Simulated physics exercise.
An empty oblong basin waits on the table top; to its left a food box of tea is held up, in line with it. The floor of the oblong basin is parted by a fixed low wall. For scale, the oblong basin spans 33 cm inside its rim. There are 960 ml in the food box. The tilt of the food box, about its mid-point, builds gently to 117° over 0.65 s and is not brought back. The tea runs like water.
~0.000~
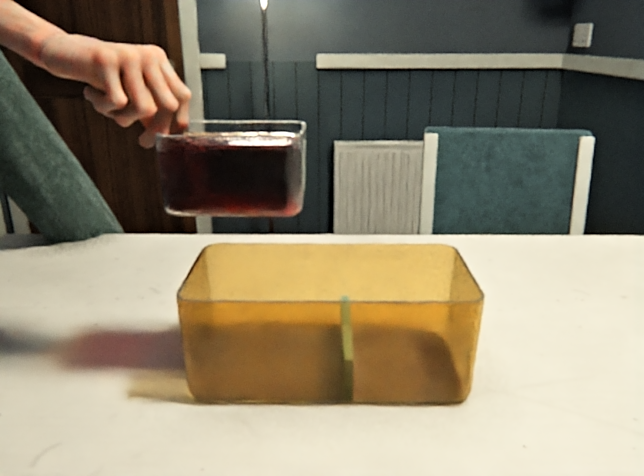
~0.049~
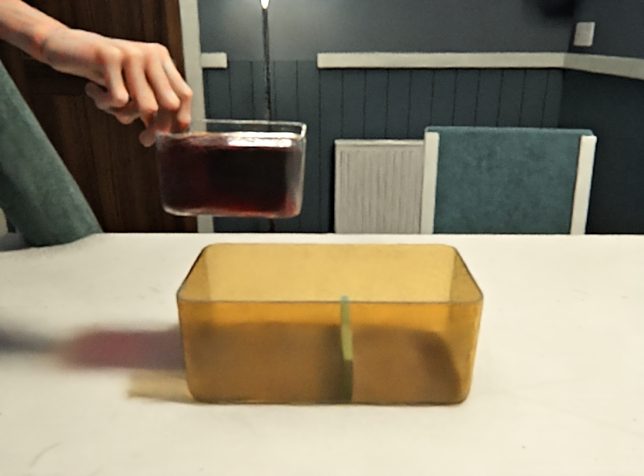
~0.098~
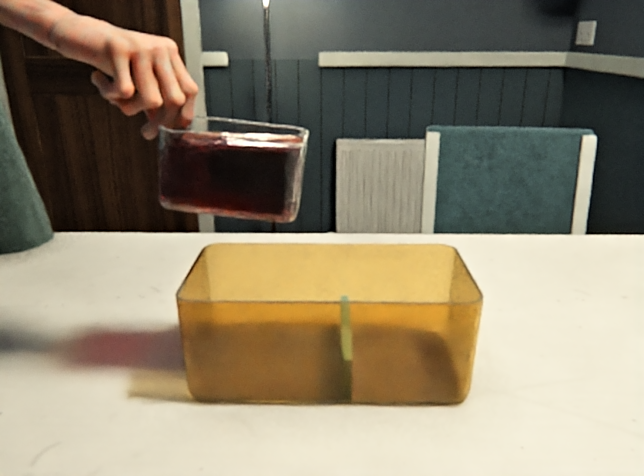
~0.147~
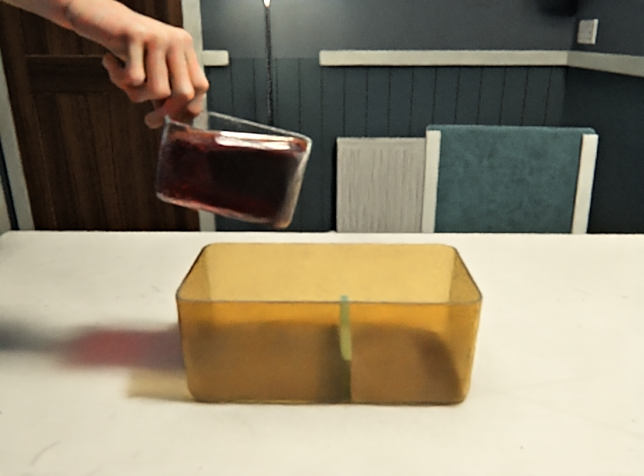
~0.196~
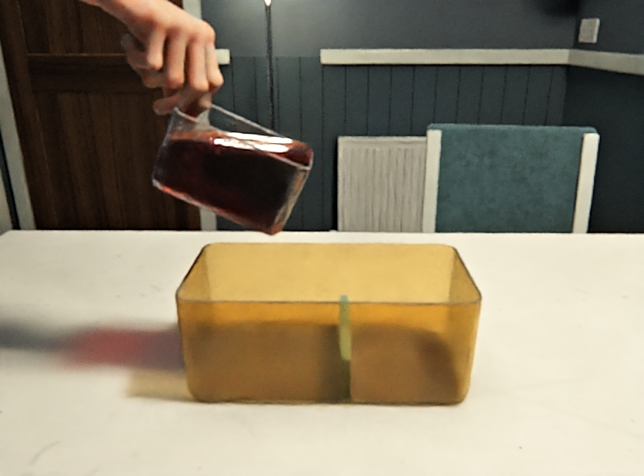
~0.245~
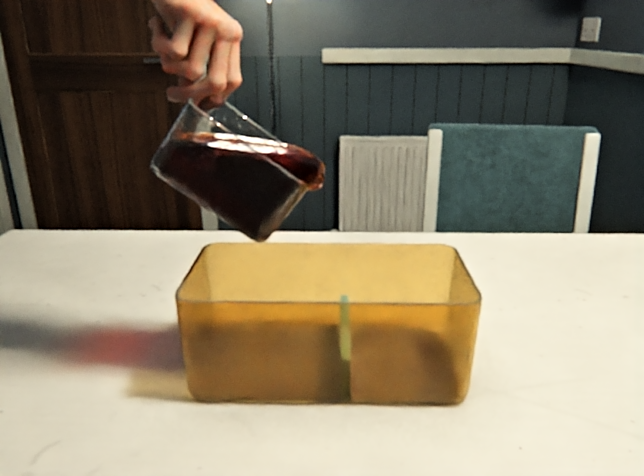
At a white table, a hand held a clear food box of dark red tea above an empty yellow oblong basin, then steadily tilted it to the right until tea reached over its lip.
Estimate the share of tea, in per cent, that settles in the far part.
Roughly 50 per cent is past the wall.
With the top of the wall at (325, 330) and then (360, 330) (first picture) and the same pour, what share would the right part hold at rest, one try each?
First 70, then 40 per cent.
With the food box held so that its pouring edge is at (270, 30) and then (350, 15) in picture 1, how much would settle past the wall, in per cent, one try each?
First 45, then 80 per cent.
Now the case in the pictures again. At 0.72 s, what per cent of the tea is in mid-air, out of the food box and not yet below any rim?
Near 6 in a hundred.
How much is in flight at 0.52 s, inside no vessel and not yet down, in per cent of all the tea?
Near 28 in a hundred.
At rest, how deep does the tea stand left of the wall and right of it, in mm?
Left about 16 mm, right about 22 mm.
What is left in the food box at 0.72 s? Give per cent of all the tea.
About 1 per cent.
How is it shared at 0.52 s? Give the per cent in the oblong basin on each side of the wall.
Left about 12, right about 40.
After 0.52 s the tilt is 105° and 18 per cent is still to pour, 13 is left of the wall and 40 right of it.
After 0.72 s the tilt is 117° and 1 per cent is still to pour, 42 is left of the wall and 51 right of it.
After 0.92 s the tilt is 117° and 0 per cent is still to pour, 47 is left of the wall and 50 right of it.
After 1.15 s the tilt is 117° and 0 per cent is still to pour, 48 is left of the wall and 50 right of it.
In the end 48 per cent lies left of the wall, 50 right of it and 2 outside.
